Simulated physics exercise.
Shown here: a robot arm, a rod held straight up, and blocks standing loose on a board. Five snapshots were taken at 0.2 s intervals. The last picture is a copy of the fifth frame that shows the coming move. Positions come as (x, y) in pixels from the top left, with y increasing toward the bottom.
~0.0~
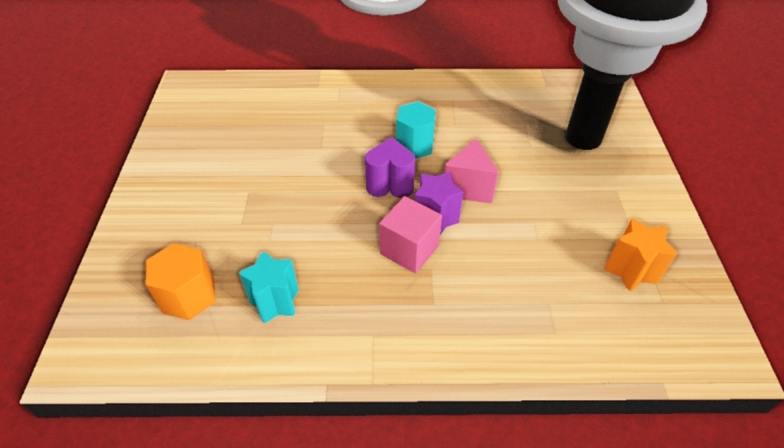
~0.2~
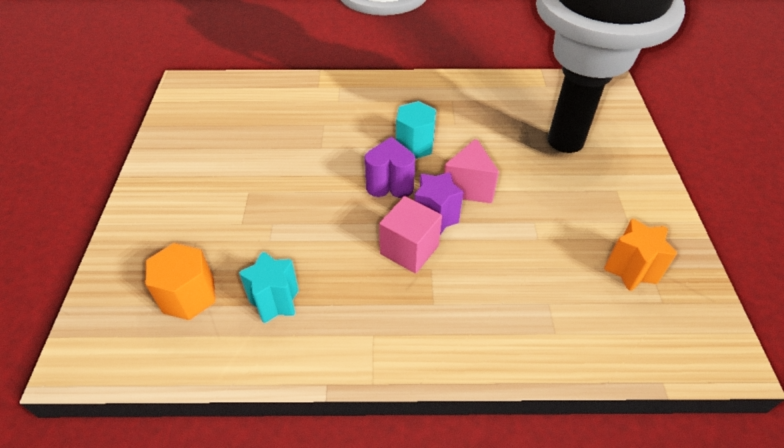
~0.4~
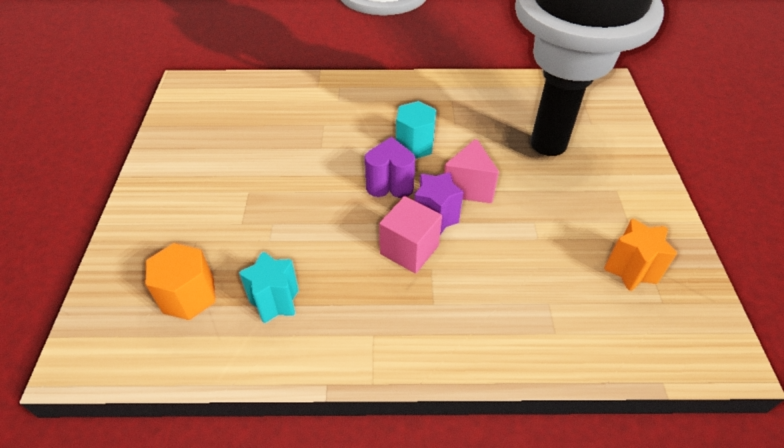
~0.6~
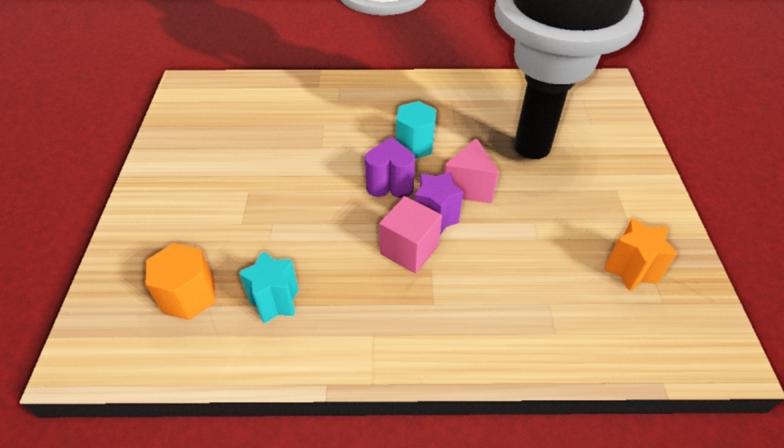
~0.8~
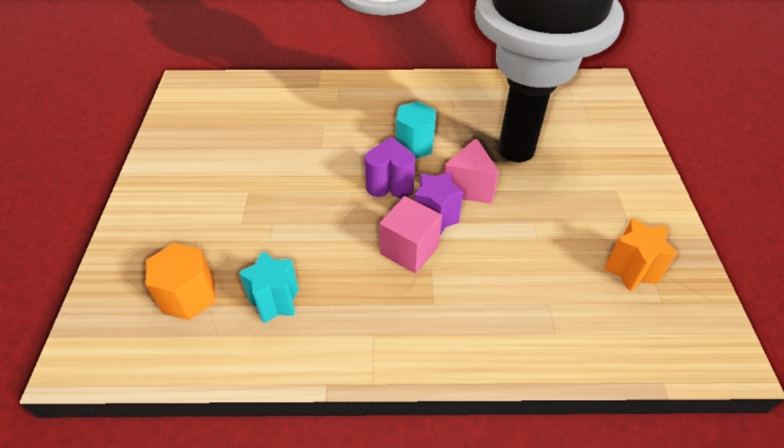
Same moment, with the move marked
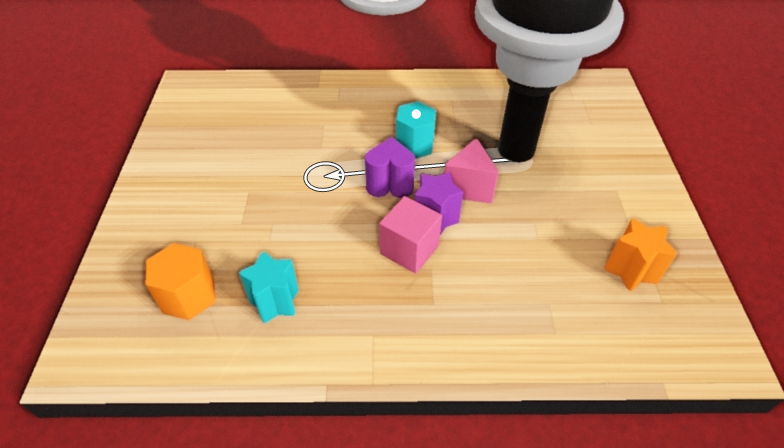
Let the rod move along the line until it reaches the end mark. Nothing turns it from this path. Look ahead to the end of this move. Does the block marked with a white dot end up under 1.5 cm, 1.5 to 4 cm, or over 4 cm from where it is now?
The block marked with a white dot ends up very close, under 1.5 cm away.
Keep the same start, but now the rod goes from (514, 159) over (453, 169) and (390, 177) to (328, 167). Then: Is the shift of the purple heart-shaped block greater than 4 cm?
Short answer: Yes.
The line goes in a line from (514, 159) to (324, 176); the dot is on the turquoise hexagonal block.
On the path given first. One third of the way, rod at (453, 156); purple star-shaped block at (439, 192), turned 15° clockwise; pink three-sided block at (460, 159), turned 50° anticlockwise.
Two thirds of the way, rod at (389, 161); purple heart-shaped block at (368, 161), turned 30° anticlockwise; turquoise hexagonal block at (408, 111), turned 15° clockwise; purple star-shaped block at (440, 192), turned 20° clockwise; pink three-sided block at (452, 158), turned 75° anticlockwise.
At the end, rod at (323, 168); turquoise star-shaped block unmoved; purple heart-shaped block at (354, 169), turned 55° anticlockwise; turquoise hexagonal block at (408, 111), turned 15° clockwise; purple star-shaped block at (440, 192), turned 20° clockwise; pink three-sided block at (452, 158), turned 75° anticlockwise.
